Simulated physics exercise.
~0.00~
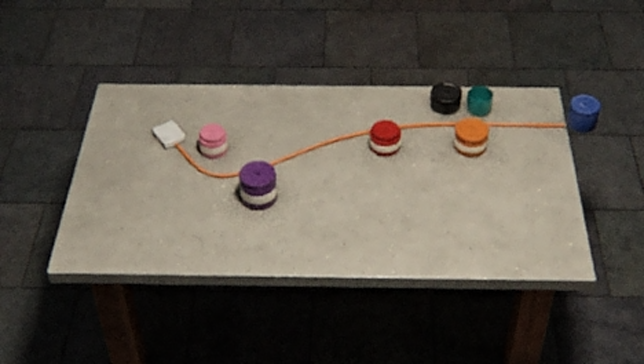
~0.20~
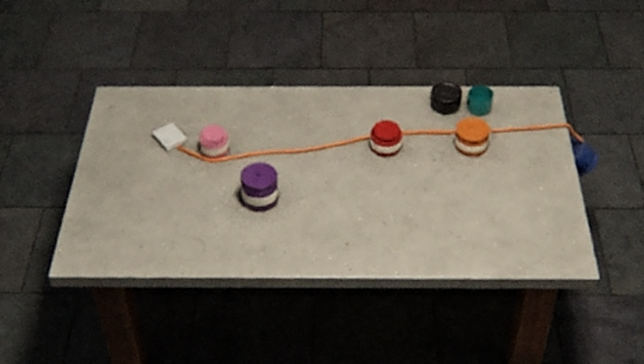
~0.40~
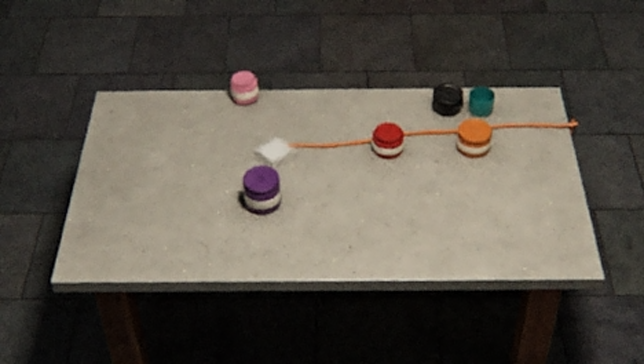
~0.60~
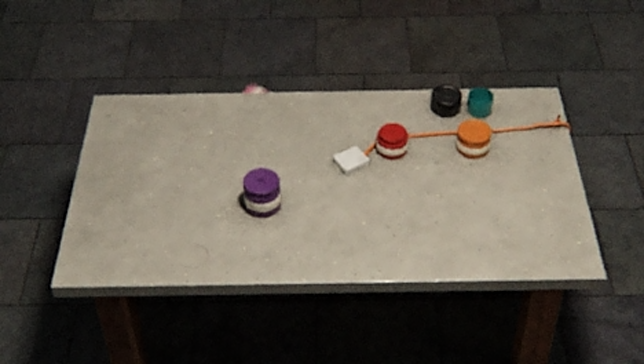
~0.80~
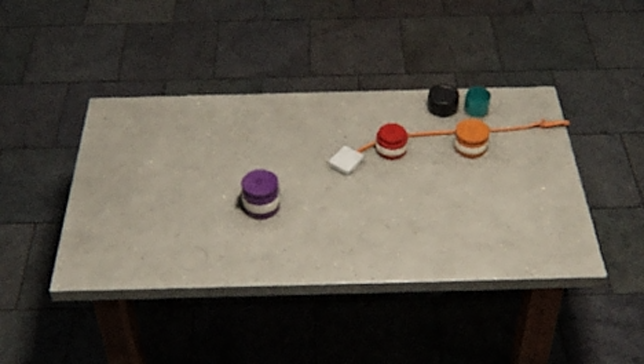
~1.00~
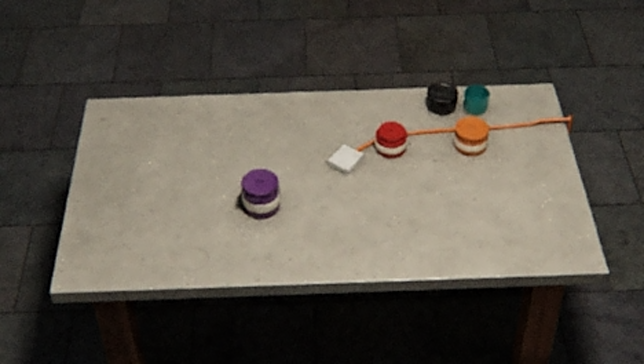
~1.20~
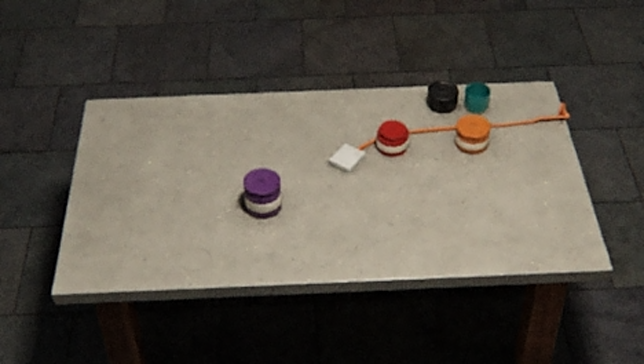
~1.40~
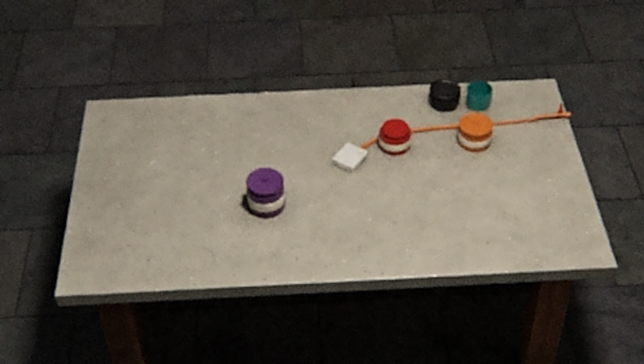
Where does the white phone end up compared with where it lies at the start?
It starts near the left end of the table, to the left of the pink jar, and ends up near the middle, just to the left of the red jar.
